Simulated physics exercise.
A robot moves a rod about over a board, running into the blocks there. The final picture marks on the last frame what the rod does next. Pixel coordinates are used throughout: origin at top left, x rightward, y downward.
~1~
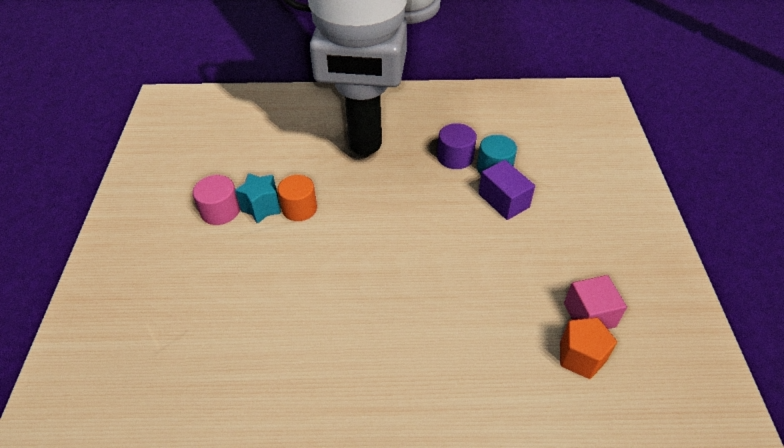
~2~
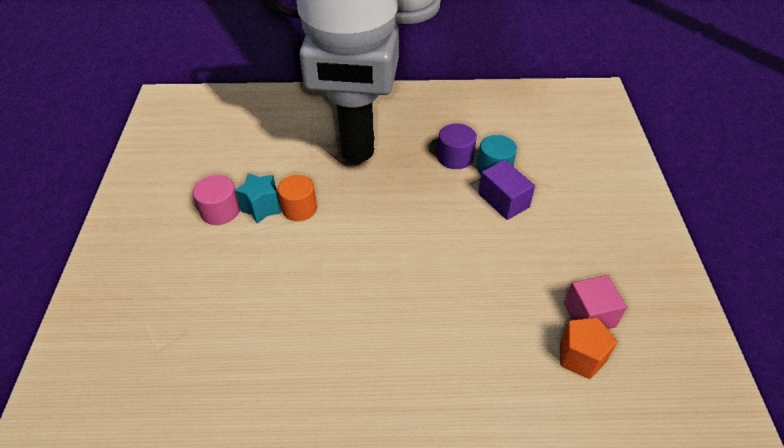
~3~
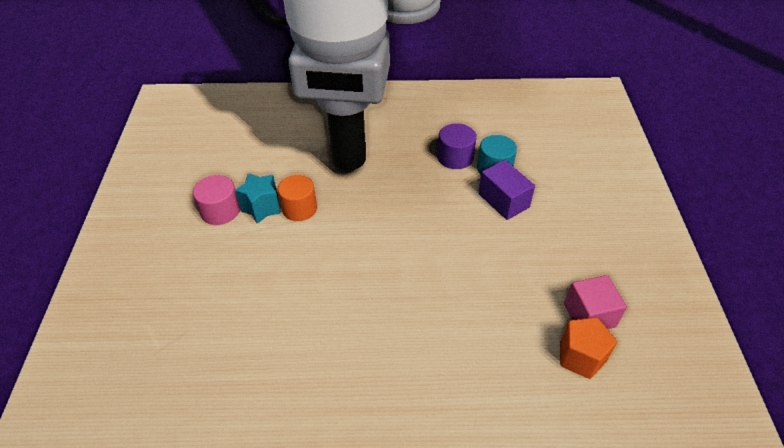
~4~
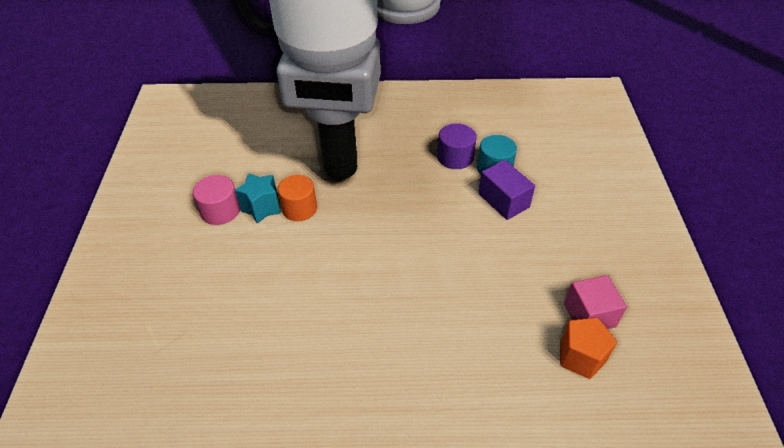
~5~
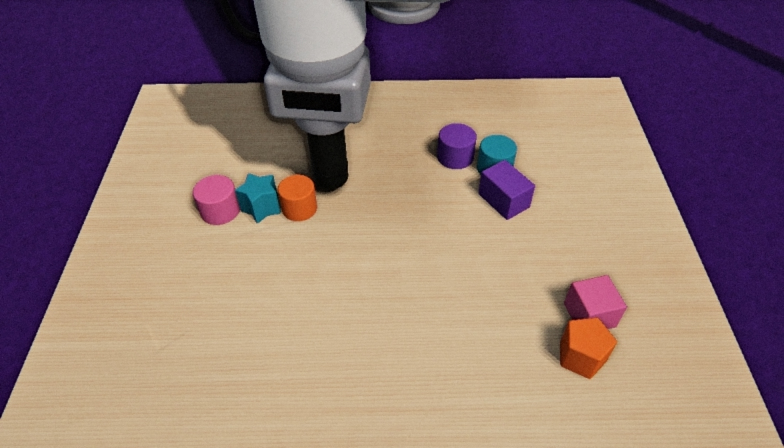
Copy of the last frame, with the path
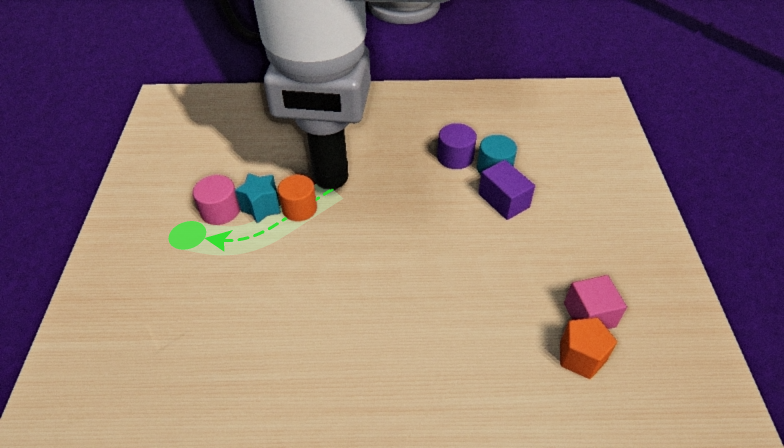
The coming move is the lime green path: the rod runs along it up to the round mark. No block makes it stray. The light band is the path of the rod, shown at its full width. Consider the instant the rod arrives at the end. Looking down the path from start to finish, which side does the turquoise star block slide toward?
It slides rightward.
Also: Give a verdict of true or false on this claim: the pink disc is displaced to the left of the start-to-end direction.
The claim does not hold.
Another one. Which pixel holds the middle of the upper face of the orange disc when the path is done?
Its top middle will sit at (218, 249).
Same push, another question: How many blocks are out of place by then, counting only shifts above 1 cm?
My answer is three or more.
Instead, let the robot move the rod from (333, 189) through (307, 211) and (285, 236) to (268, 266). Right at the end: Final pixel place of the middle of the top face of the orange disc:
The middle of the upper face of the orange disc will lie at about (222, 245) in the picture.
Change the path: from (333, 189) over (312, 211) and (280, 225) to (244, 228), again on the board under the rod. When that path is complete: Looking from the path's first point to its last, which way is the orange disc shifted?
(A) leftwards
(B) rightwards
I'll go with A - leftwards.
The drawn path runs from (333, 189) over (290, 216) and (241, 239) to (187, 235).
On the path given first. One third of the way, rod at (288, 205); turquoise star block at (246, 193), turned 65° clockwise; orange disc at (261, 217).
Two thirds of the way, rod at (237, 229); pink disc at (195, 183); turquoise star block at (204, 206), turned 115° clockwise; orange disc at (222, 248).
At the end, rod at (183, 224); pink disc at (173, 169); turquoise star block at (153, 198), turned 130° clockwise; orange disc at (218, 249).
